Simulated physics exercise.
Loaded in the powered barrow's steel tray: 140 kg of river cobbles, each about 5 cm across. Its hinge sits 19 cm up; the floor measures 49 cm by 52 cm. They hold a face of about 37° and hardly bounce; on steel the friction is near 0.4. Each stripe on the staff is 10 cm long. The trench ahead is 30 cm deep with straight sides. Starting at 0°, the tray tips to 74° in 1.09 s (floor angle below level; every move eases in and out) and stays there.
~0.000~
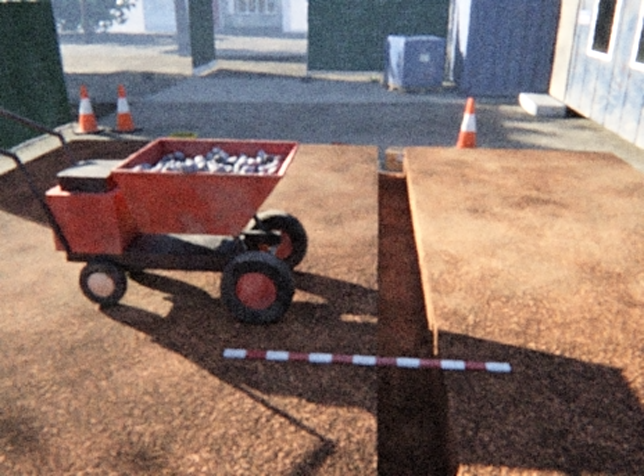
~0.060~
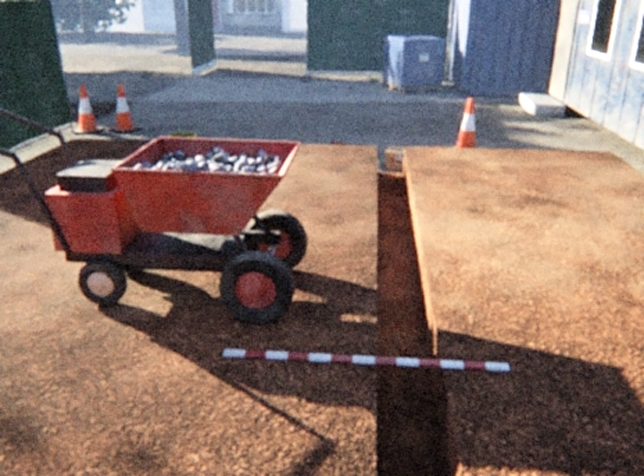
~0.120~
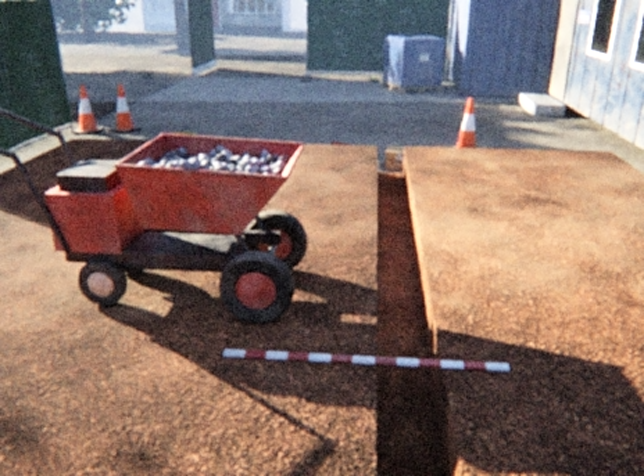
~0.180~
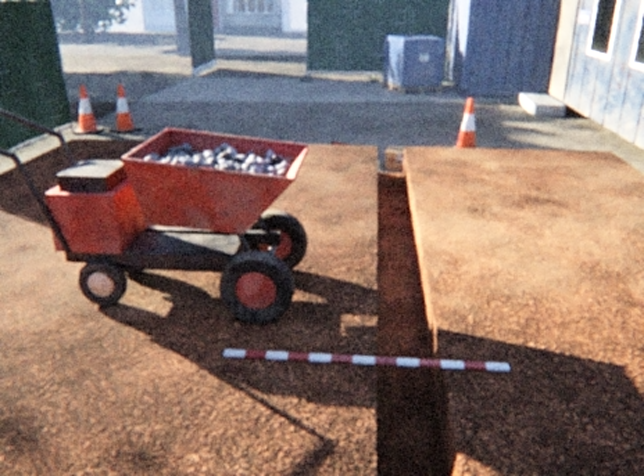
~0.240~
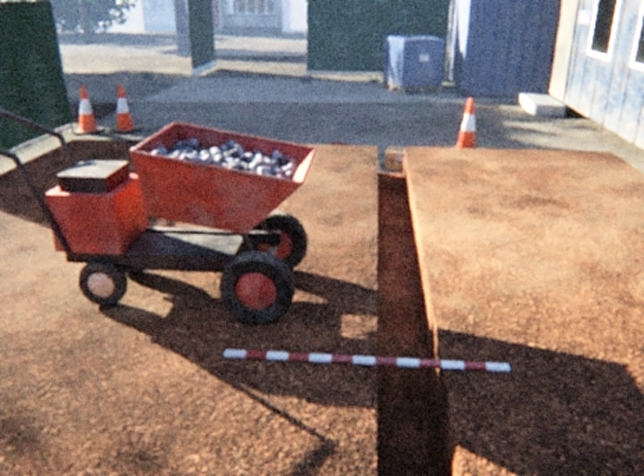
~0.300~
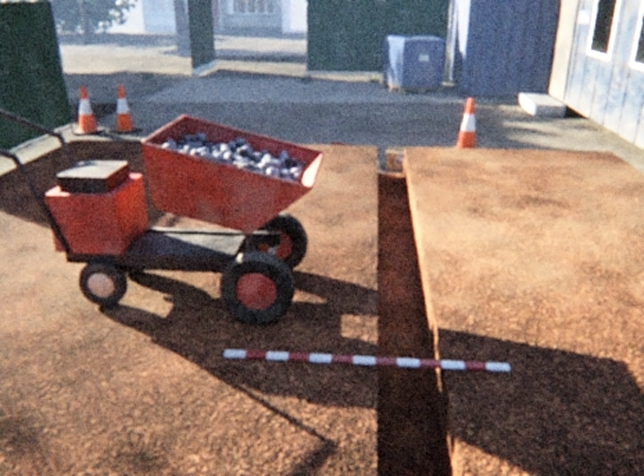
The red tray of stones on a small wheeled barrow slowly tilted forward to the right, its back end rising, while the wheels stayed still beside a narrow trench and a red-and-white striped pole.
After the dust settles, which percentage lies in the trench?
Roughly 77 per cent ends in the trench.
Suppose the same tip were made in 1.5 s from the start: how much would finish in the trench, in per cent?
It would be near 80 per cent.
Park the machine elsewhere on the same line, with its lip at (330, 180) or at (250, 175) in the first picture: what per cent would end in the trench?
About 25 and 95 per cent.
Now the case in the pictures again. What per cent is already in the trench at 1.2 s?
About 30 per cent by then.
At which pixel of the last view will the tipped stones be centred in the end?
Near (413, 327).
After 0.8 s the floor is at 63°; 100 % in the tray; the foremost stones are at (373, 233).
After 1.2 s the floor is at 74°; 59 % in the tray, 32 % in the trench, 8 % past the trench; the foremost stones are at (466, 310).
After 1.5 s the floor is at 74°; 22 % in the tray, 56 % in the trench, 23 % past the trench; the foremost stones are at (567, 314).
After 3.5 s the floor is at 74°; 0 % in the tray, 77 % in the trench, 23 % past the trench; the foremost stones are past the picture's edge.
